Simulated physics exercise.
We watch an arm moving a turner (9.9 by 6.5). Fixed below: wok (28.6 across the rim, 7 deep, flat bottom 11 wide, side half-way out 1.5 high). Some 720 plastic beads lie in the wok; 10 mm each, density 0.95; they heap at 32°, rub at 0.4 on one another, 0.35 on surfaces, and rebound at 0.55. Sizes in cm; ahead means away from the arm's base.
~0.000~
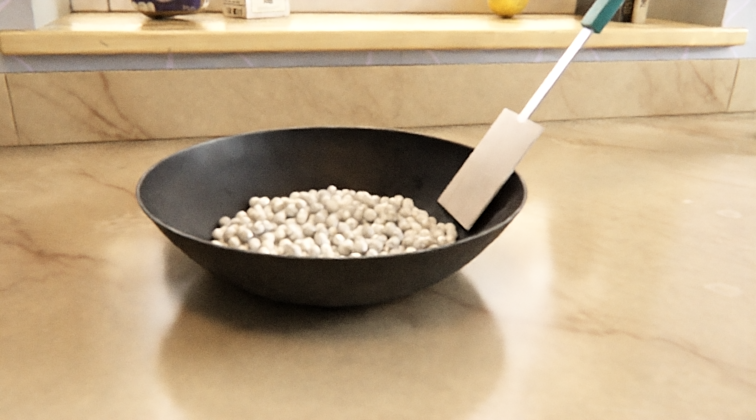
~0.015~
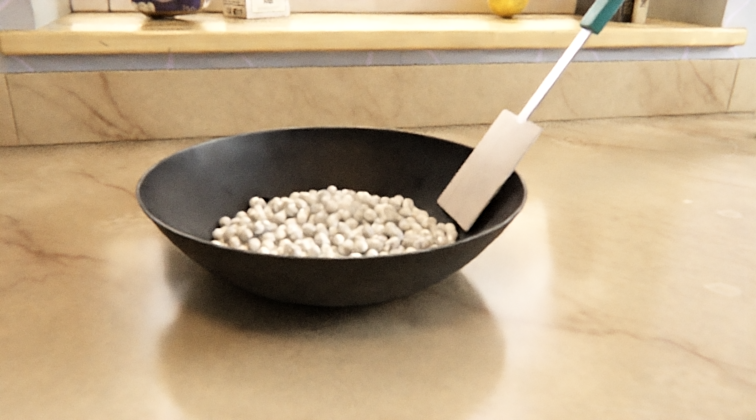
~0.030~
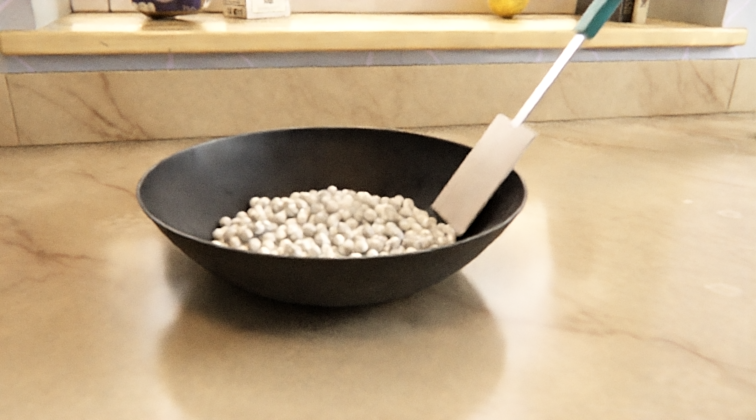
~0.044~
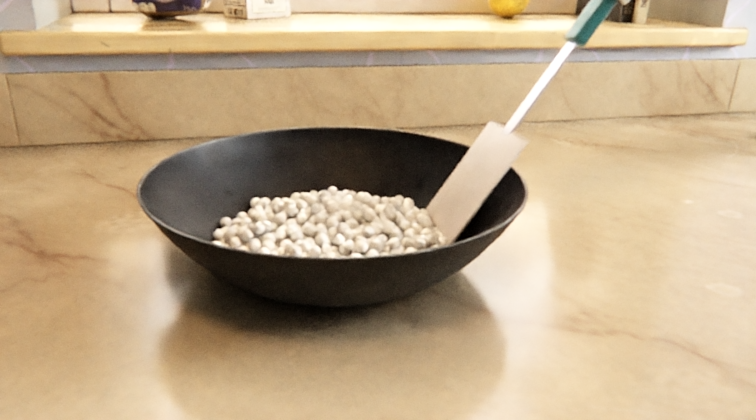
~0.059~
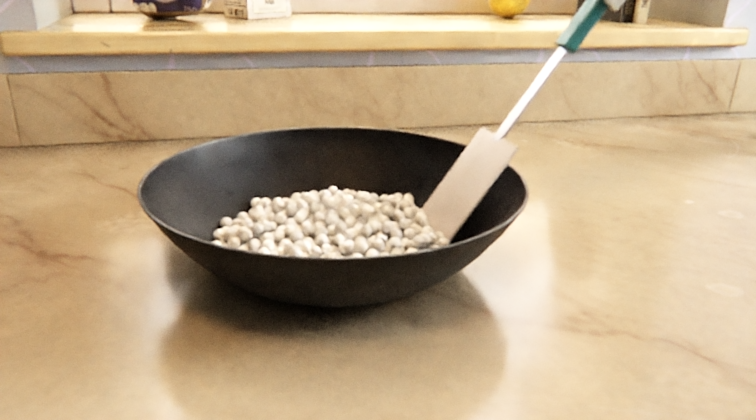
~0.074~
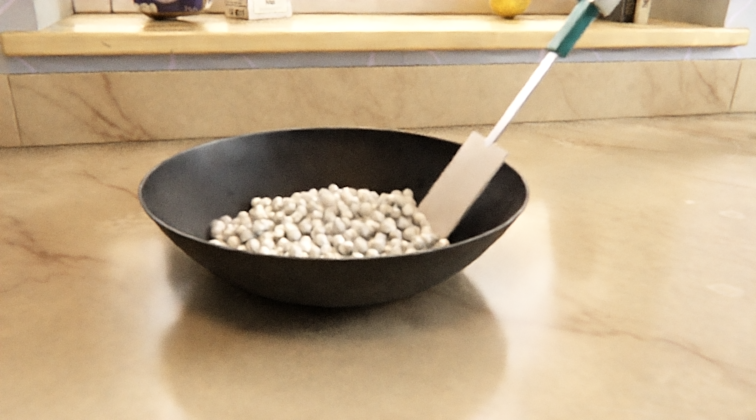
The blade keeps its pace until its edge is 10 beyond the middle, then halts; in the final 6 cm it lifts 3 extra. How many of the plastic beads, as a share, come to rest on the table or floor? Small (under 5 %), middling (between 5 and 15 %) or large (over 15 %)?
A middling share, between 5 and 15 %, ends on the table or floor.
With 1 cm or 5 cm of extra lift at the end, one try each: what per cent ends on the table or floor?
Some 5 and 10 per cent.
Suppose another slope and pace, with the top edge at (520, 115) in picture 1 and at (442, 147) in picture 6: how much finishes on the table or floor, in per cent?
About 30 per cent.
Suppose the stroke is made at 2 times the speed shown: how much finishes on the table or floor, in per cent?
About 25 per cent.
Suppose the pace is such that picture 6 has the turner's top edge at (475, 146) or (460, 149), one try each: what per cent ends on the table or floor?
Some 15 and 20 per cent.
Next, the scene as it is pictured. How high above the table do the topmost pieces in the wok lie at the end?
Roughly 7.0 cm.
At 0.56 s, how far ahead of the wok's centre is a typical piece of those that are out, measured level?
Some 20 cm.
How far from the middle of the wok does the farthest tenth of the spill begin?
Roughly 40 cm.
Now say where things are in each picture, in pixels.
In the first frame, turner top edge at (524, 118), sloping 55°; upper third of the load around (335, 229), from x 215 to 450, top at y 190; 723 in the wok.
In the second frame, turner top edge at (523, 119), sloping 55°; upper third of the load around (336, 229), from x 215 to 450, top at y 190.
In the third frame, turner top edge at (517, 123), sloping 55°; upper third of the load around (336, 229), from x 215 to 450, top at y 190.
In the fourth frame, turner top edge at (509, 131), sloping 55°; upper third of the load around (336, 229), from x 215 to 450, top at y 190.
In the fifth frame, turner top edge at (499, 137), sloping 55°; upper third of the load around (339, 227), from x 215 to 450, top at y 190.
In the sixth frame, turner top edge at (491, 142), sloping 55°; upper third of the load around (341, 226), from x 215 to 455, top at y 190; 723 in the wok.
By 0.19 s, sloping 55°, highest piece 4 above the table; 723 in the wok.
By 0.31 s, sloping 55°, highest piece 6 above the table; 723 in the wok.
By 0.56 s, sloping 55°, highest piece 8 above the table; 663 in the wok, 53 on the table or floor, 7 on the blade or in flight.
By 1.61 s, sloping 55°, highest piece 8 above the table; 663 in the wok, 60 on the table or floor.
Final count, 663 in the wok, 60 on the table or floor. That is 8 % on the table or floor.
